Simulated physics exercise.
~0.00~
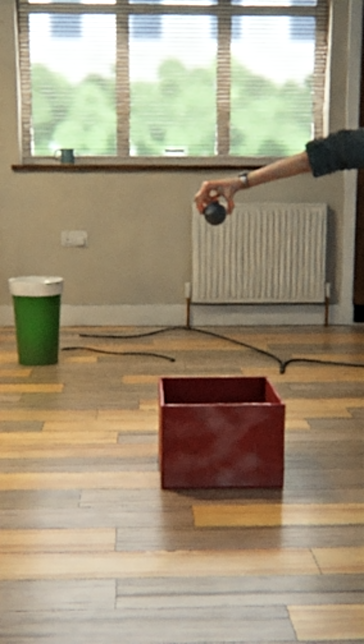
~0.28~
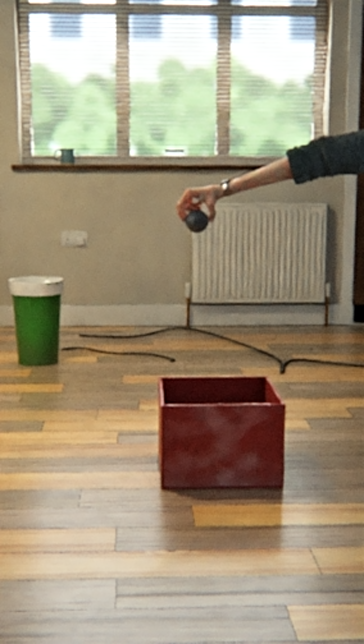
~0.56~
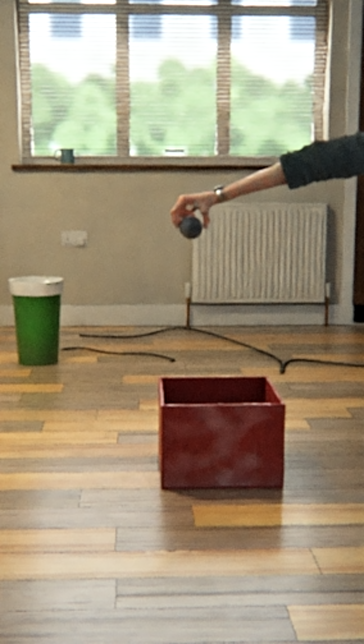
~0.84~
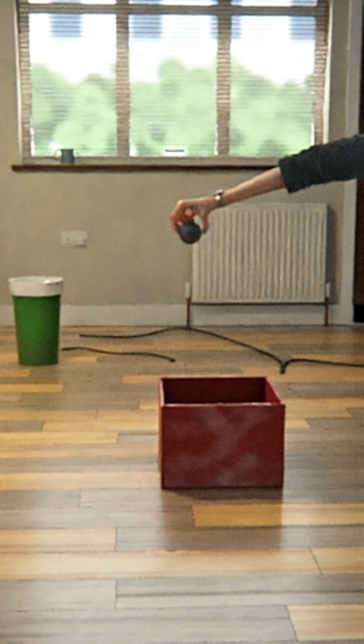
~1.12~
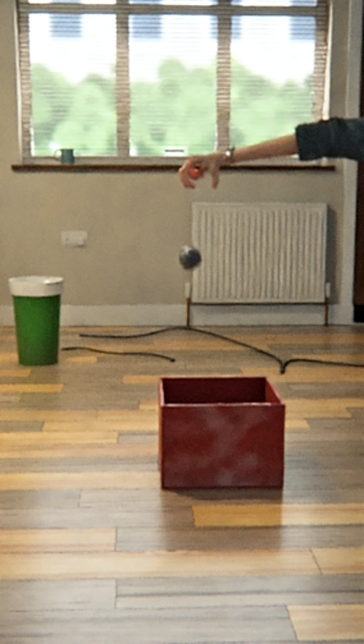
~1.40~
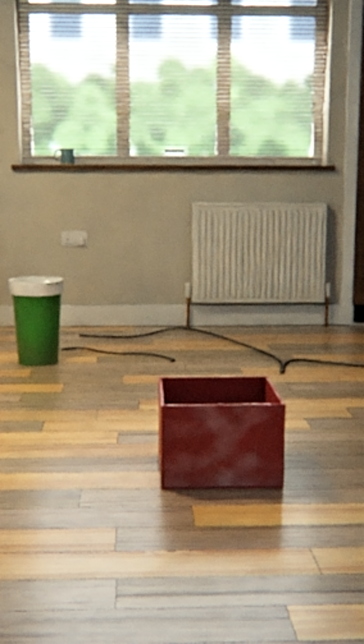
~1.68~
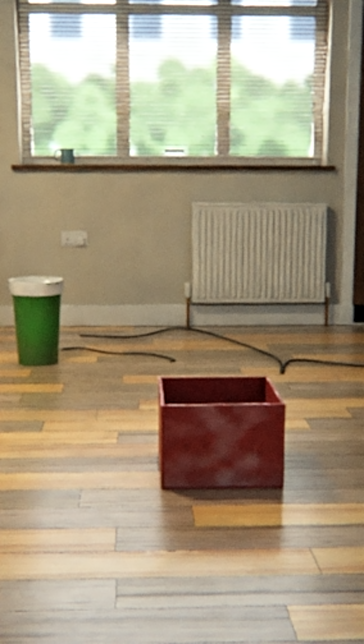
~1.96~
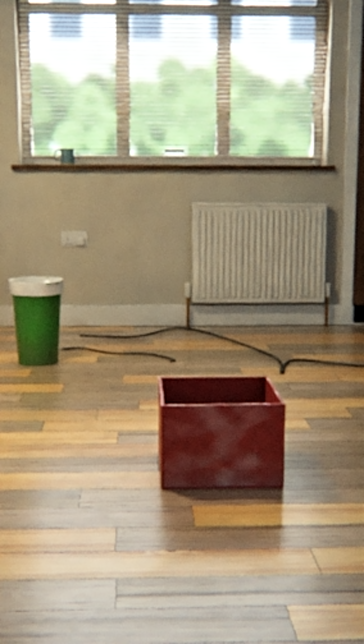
In a room with wooden flooring, a hand drops a grey ball into a red box.
